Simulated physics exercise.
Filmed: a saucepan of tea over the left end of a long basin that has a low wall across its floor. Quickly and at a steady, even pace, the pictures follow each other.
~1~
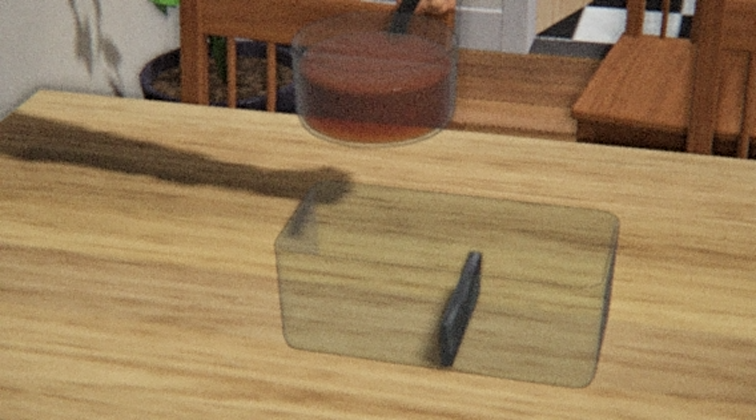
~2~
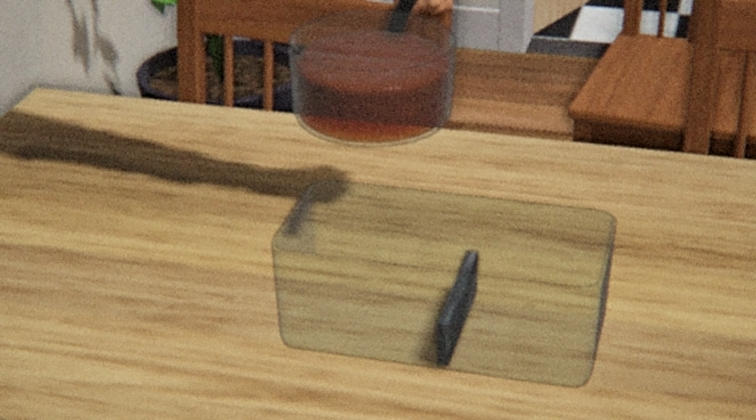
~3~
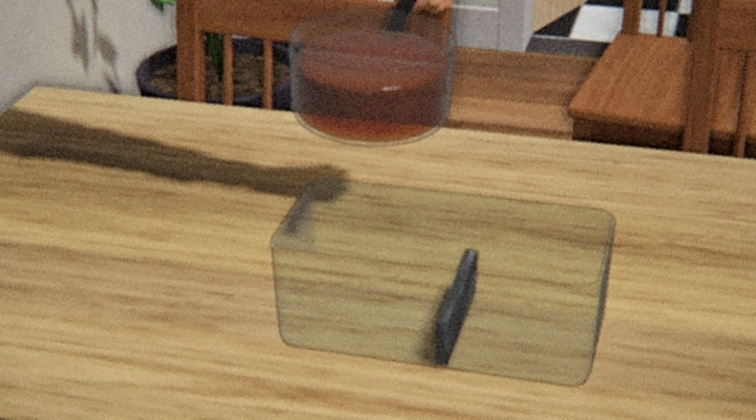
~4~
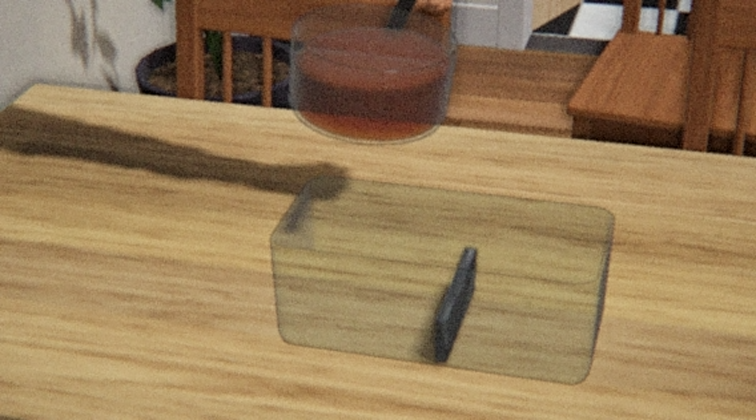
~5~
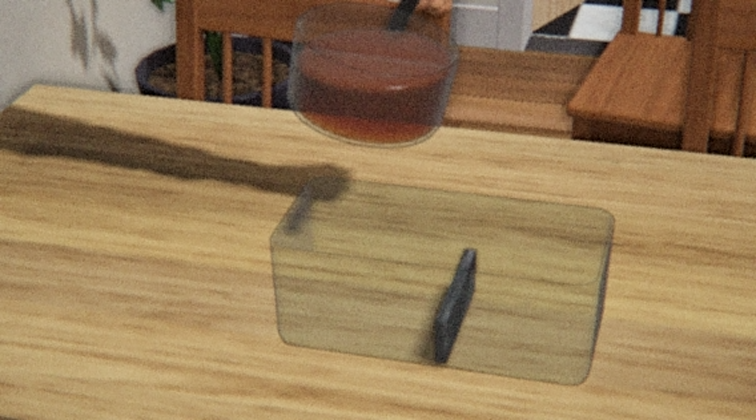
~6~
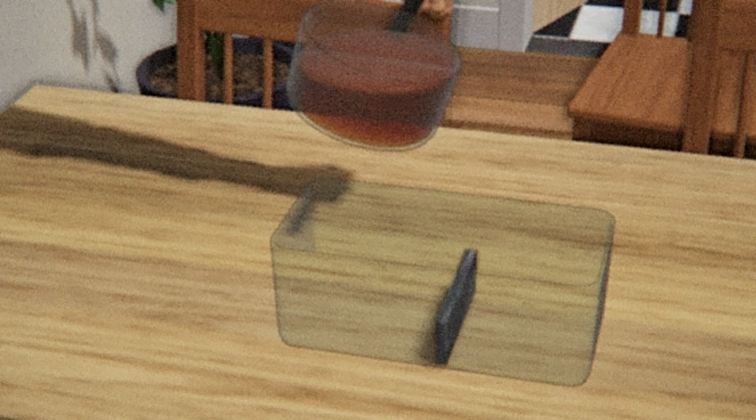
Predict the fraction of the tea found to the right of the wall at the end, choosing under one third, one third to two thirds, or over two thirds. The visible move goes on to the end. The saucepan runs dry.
Larger than two thirds.
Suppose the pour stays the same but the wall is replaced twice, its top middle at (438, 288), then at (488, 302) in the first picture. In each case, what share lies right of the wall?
Case 1: 90 %; case 2: 60 %.
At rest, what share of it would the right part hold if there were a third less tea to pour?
About 75 in a hundred.
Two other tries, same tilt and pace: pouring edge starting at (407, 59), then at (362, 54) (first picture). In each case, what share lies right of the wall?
First try 60 %, second try 10 %.
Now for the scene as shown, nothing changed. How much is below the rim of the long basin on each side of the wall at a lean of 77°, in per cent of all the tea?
The left part holds close to 0 per cent, the right part close to 20.
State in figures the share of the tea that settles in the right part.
That works out to roughly 80 percent.
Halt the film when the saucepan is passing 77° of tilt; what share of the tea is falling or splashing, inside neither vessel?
Airborne fraction: Approx. 35 %.
A moment on, the saucepan is tipped on its side and 40 per cent is still to pour, 0 is left of the wall and 22 right of it.
Next, the saucepan is tipped right over and 4 per cent is still to pour, 10 is left of the wall and 80 right of it.
Then the saucepan is tipped right over and 0 per cent is still to pour, 19 is left of the wall and 80 right of it.
Later the saucepan is tipped right over and 0 per cent is still to pour, 19 is left of the wall and 80 right of it.
At rest 19 per cent lies left of the wall, 80 right of it and 1 outside.
